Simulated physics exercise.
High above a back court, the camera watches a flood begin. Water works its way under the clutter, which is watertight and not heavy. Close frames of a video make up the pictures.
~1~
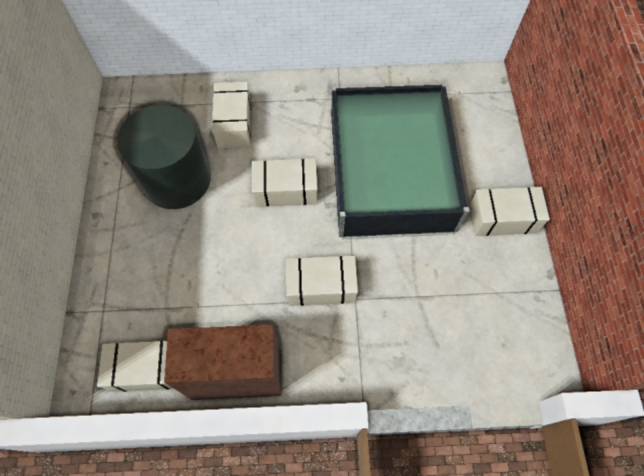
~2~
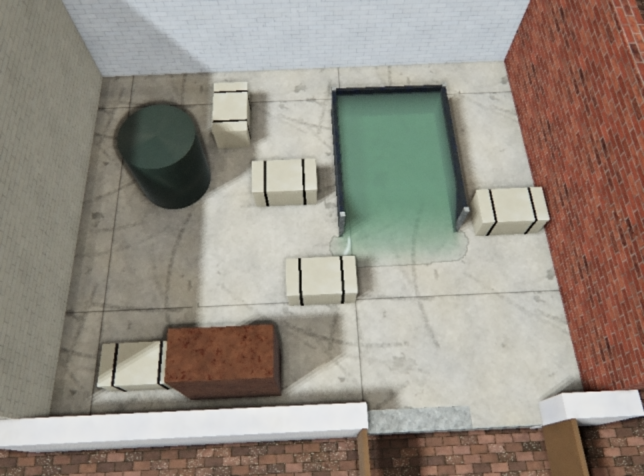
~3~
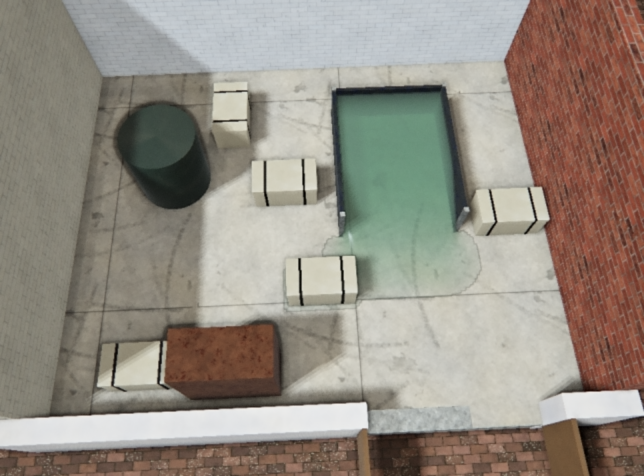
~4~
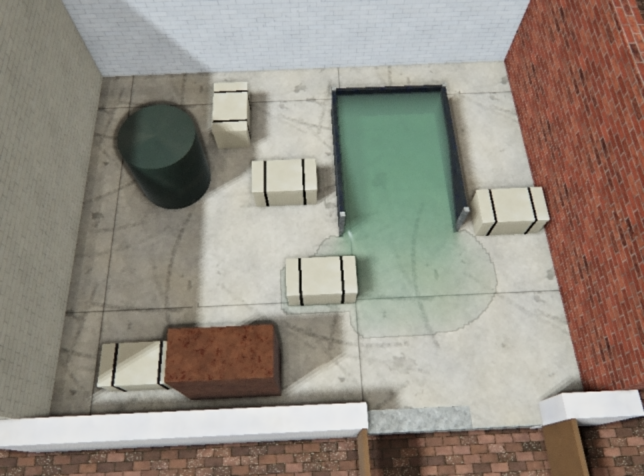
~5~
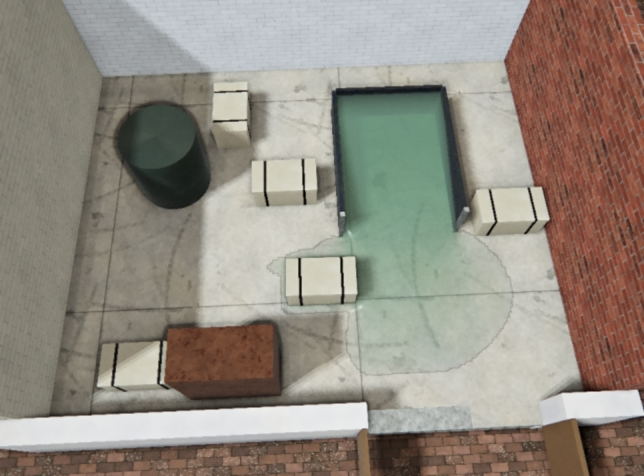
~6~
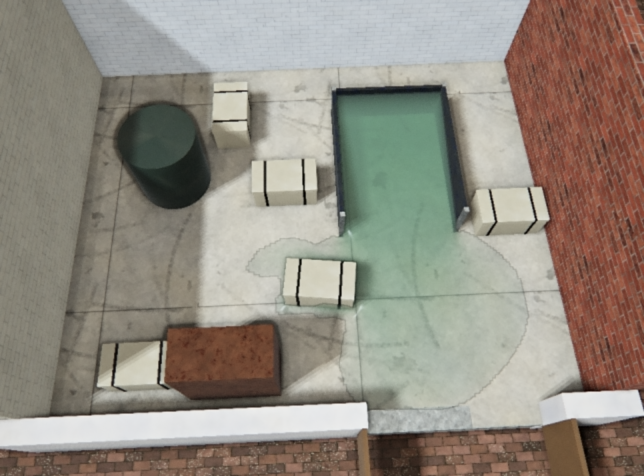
Green water slips out of the open near end of a dark-framed tank and spreads across the pale concrete floor of a walled back court, seen from high above by a still camera. Five cream, black-banded trunks stand around a dark green cylinder at left and a rusty-brown block at lower left. The thinning sheet widens toward the near wall and wraps around the middle trunk, which barely shifts.
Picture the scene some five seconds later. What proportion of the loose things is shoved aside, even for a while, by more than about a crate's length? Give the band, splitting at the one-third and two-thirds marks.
The share lands in the bottom band, under a third.
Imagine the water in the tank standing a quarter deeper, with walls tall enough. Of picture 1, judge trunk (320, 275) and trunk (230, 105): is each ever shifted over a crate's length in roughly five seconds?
Note - object one displaced that much, object two not displaced that much.
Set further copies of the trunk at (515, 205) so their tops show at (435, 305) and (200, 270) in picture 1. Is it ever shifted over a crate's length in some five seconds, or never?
Listed in order: Shoved clear, then hardly budges.
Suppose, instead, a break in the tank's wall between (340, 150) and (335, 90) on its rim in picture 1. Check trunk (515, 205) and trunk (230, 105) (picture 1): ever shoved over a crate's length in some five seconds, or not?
The first one came up short, the second went the full distance.
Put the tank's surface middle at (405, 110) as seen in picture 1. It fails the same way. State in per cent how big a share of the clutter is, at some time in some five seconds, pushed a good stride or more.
I make it 20 per cent.
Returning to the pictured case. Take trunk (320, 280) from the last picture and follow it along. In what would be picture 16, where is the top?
(290, 322).
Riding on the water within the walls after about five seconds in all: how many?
0.
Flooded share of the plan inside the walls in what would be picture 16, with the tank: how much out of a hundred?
Roughly 45 %.
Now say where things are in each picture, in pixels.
The first frame shows a trunk at (322, 275), on the bottom; a trunk at (285, 175), on the bottom; 0 of 5 have shifted.
The second frame shows a trunk at (322, 275) rests on the ground; a trunk at (285, 175) rests on the ground; 0 of 5 have shifted.
The third frame shows a trunk at (322, 275) rests on the ground; a trunk at (285, 175) rests on the ground; 0 of 5 have shifted.
The fourth frame shows a trunk at (322, 275) rests on the ground; a trunk at (285, 175), on the bottom; 0 of 5 have shifted.
The fifth frame shows a trunk at (321, 276), on the bottom; a trunk at (285, 175) rests on the ground; 0 of 5 have shifted.
The sixth frame shows a trunk at (320, 279) rests on the ground, close to its start; a trunk at (285, 175) rests on the ground; 0 of 5 have shifted.
A moment on, 0 of 5 are well off their spots; 0 afloat.
Next, 1 of 5 are well off their spots; 0 afloat.
Later, 1 of 5 are well off their spots; 0 afloat.
In the end, 1 of 5 are well off their spots, and 1 have been at some point; 0 afloat.
